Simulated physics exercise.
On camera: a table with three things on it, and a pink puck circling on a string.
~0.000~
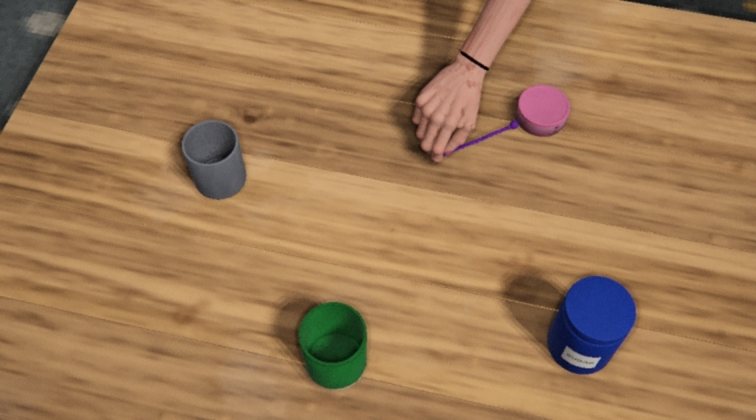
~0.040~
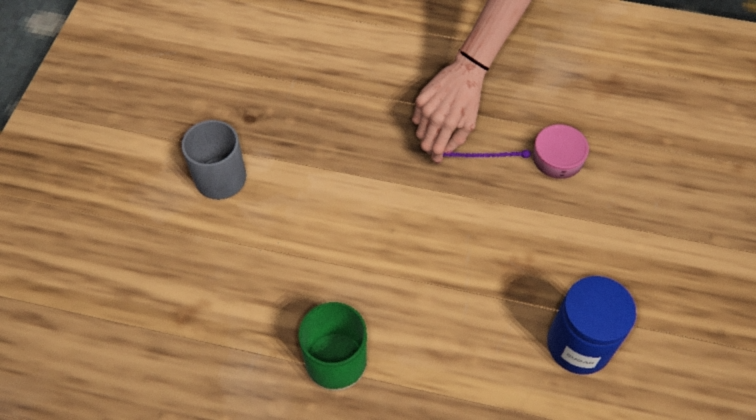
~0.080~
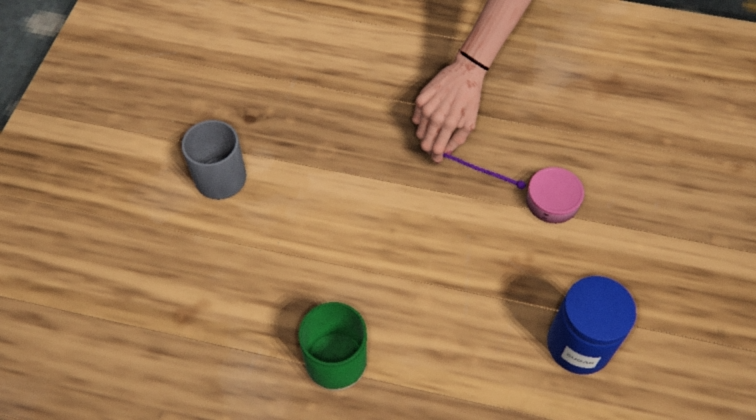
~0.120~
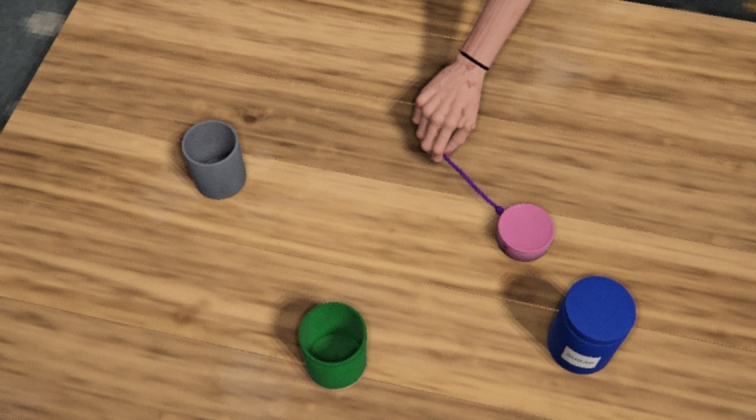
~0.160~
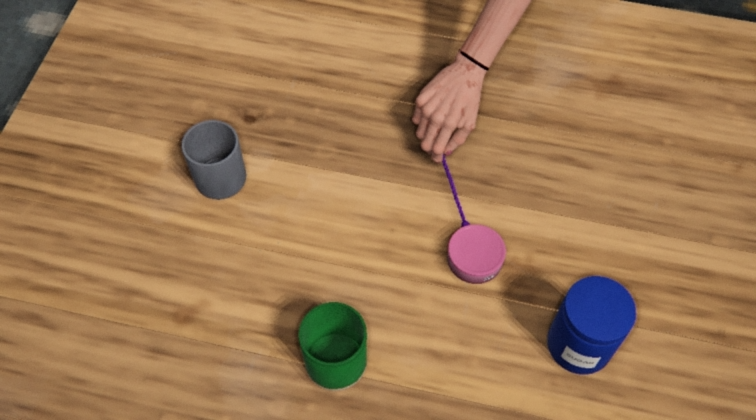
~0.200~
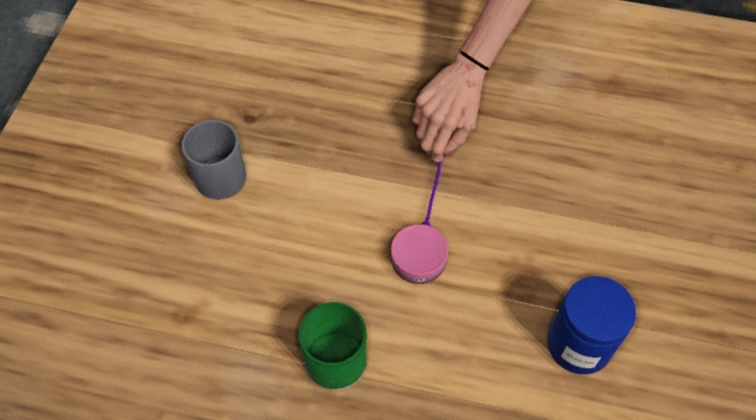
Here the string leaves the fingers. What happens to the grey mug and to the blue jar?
In the end the grey mug gets hit, the blue jar escapes it.
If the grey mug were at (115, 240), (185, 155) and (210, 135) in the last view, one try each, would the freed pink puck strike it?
In the first case it remains clear; in the second case it is touched; in the third case it is struck.
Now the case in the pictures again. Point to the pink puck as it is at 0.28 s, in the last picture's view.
Near (317, 218).
After 0.28 s, puck near (317, 219).
After 0.40 s, puck near (247, 203); grey mug pushed aside.
In the end, puck near (235, 213); grey mug pushed aside. The grey mug takes the knock and the blue jar stays untouched.
